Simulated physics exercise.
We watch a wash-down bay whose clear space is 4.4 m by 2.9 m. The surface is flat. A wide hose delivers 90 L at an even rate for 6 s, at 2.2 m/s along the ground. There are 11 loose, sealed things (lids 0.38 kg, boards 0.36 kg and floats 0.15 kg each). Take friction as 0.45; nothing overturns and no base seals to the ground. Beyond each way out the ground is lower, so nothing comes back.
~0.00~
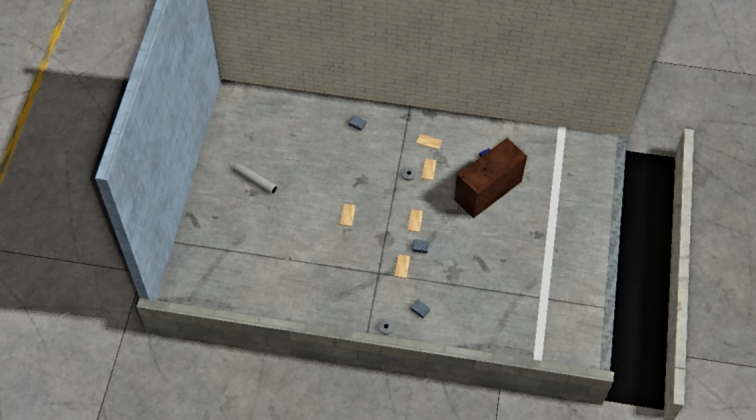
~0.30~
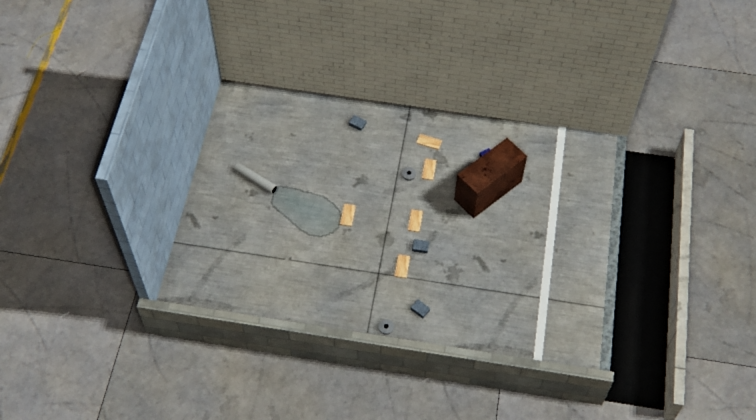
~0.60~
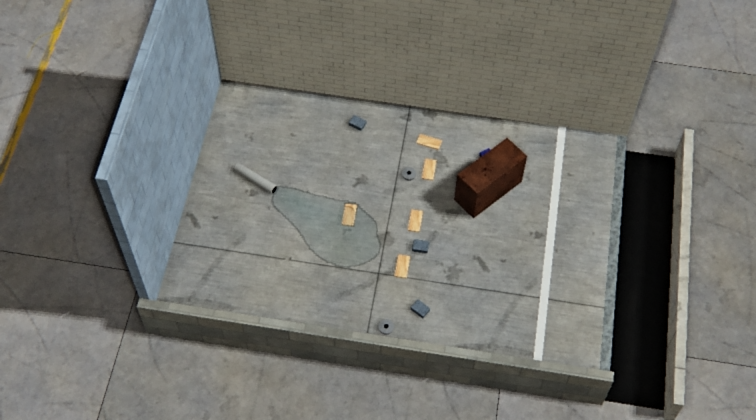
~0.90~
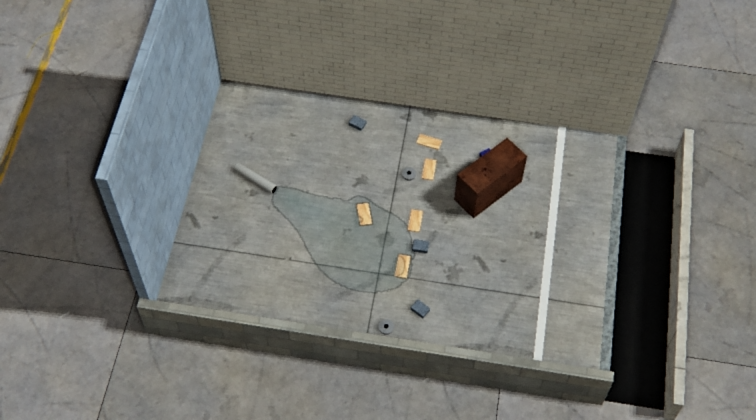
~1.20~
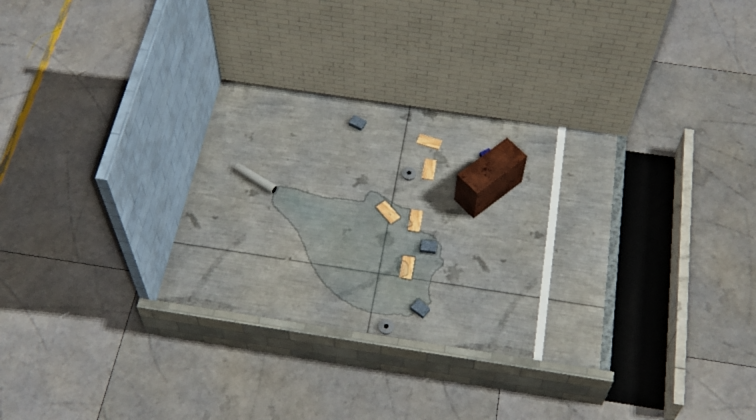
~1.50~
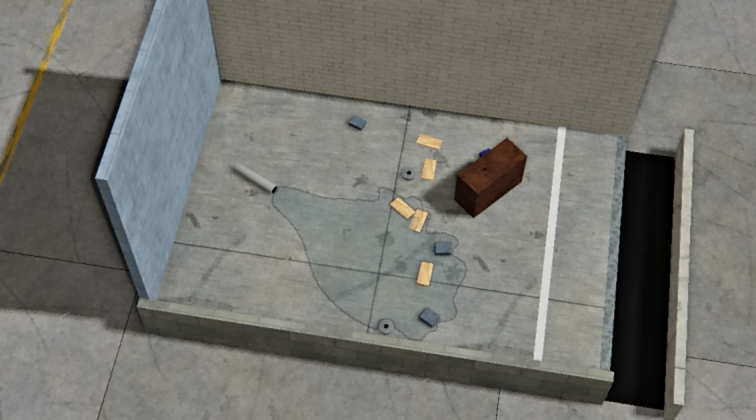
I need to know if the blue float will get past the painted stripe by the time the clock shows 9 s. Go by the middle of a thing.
The blue float stays short.
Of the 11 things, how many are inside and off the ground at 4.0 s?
2 of them.
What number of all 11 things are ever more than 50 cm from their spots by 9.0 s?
I count 4.
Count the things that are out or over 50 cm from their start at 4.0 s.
I count 4.
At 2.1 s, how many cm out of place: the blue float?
About 0 cm.
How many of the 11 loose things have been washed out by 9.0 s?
I count 2.
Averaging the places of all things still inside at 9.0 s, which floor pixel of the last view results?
Around (437, 193).
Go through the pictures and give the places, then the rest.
In the first picture, the blue float at (488, 156), on the bottom; 0.0 m2 under water; 0 of 11 have shifted.
In the second picture, the blue float at (488, 156) rests on the ground; 0.2 m2 under water; 0 of 11 have shifted.
In the third picture, the blue float at (488, 156) rests on the ground; 0.6 m2 under water; 0 of 11 have shifted.
In the fourth picture, the blue float at (488, 156) rests on the ground; water covers 1.0 m2; 1 of 11 have shifted.
In the fifth picture, the blue float at (488, 156), on the bottom; 1.4 m2 under water; 2 of 11 have shifted.
In the sixth picture, the blue float at (488, 156) rests on the ground; 1.8 m2 under water; 4 of 11 have shifted.
After 2.1 s the blue float is near (488, 156), 0.0 m from its start, aground; 0 of 11 are over the mark; 1 afloat.
After 4.0 s the blue float is near (488, 156), 0.0 m from its start, aground; 2 of 11 are over the mark; 2 afloat.
After 6.3 s the blue float is near (488, 156), 0.0 m from its start, aground; 3 of 11 are over the mark; 1 afloat.
After 9.0 s the blue float is near (488, 156), 0.0 m from its start, aground; 3 of 11 are over the mark; 0 afloat.
